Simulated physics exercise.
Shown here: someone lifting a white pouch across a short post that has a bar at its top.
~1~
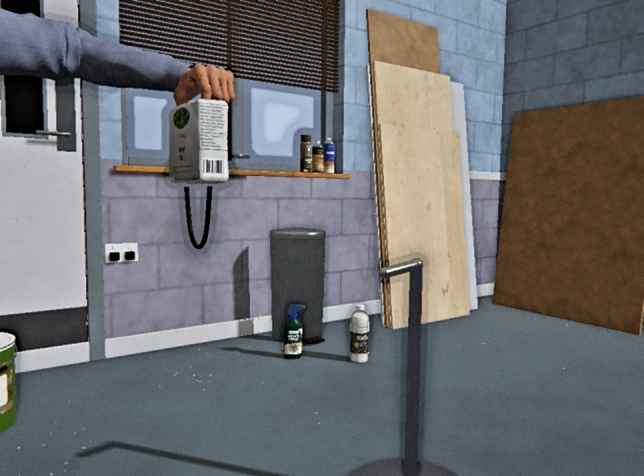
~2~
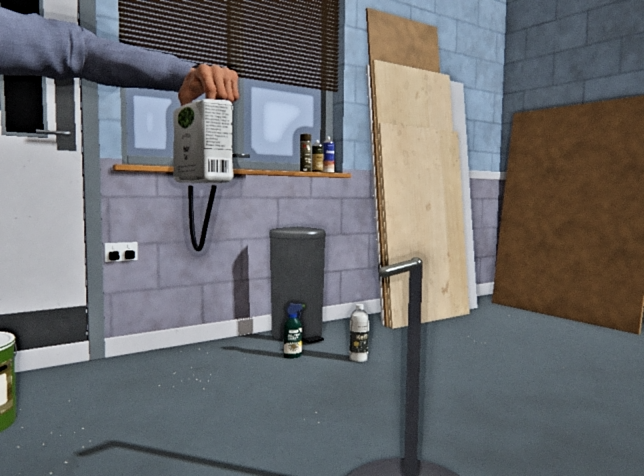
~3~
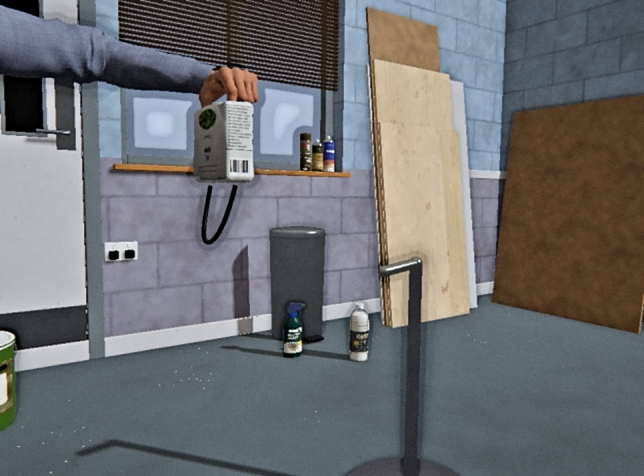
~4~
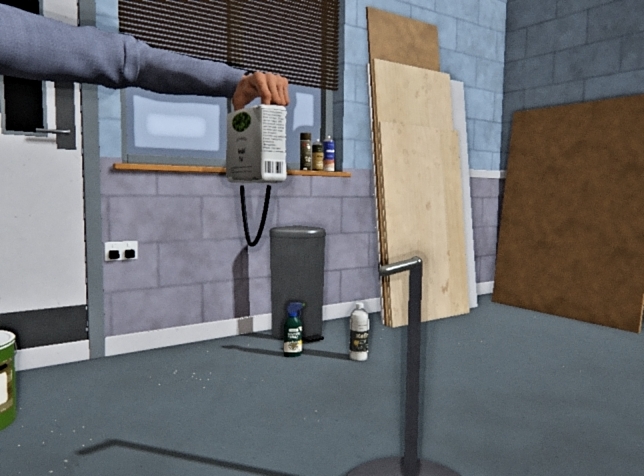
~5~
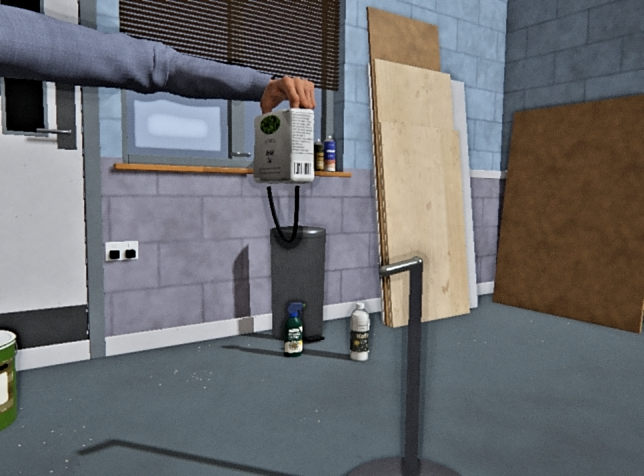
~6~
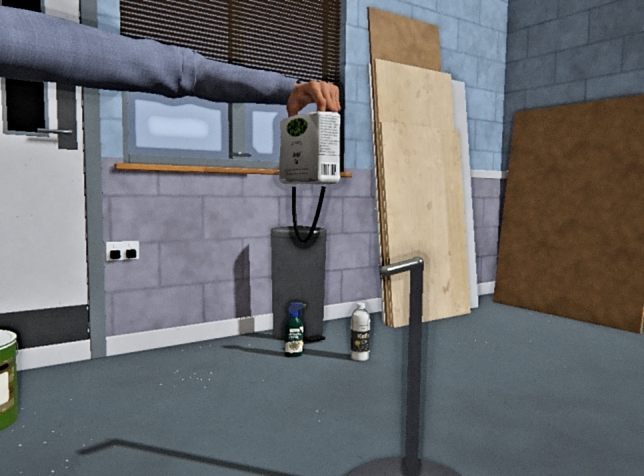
An outstretched arm held a white pouch with a dark loop hanging beneath it, then carried it steadily to the right past the window and in front of the bin, toward a short post.
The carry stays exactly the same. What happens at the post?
I bet it will glide past the post.
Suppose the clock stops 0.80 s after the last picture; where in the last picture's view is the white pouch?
At (414, 157) by that time.
Then, 0.80 s on from there, pouch over the post near (414, 157).
Then, 1.54 s on from there, pouch past the post near (488, 162).
In the end, pouch past the post near (508, 163). The white pouch comes away clean.
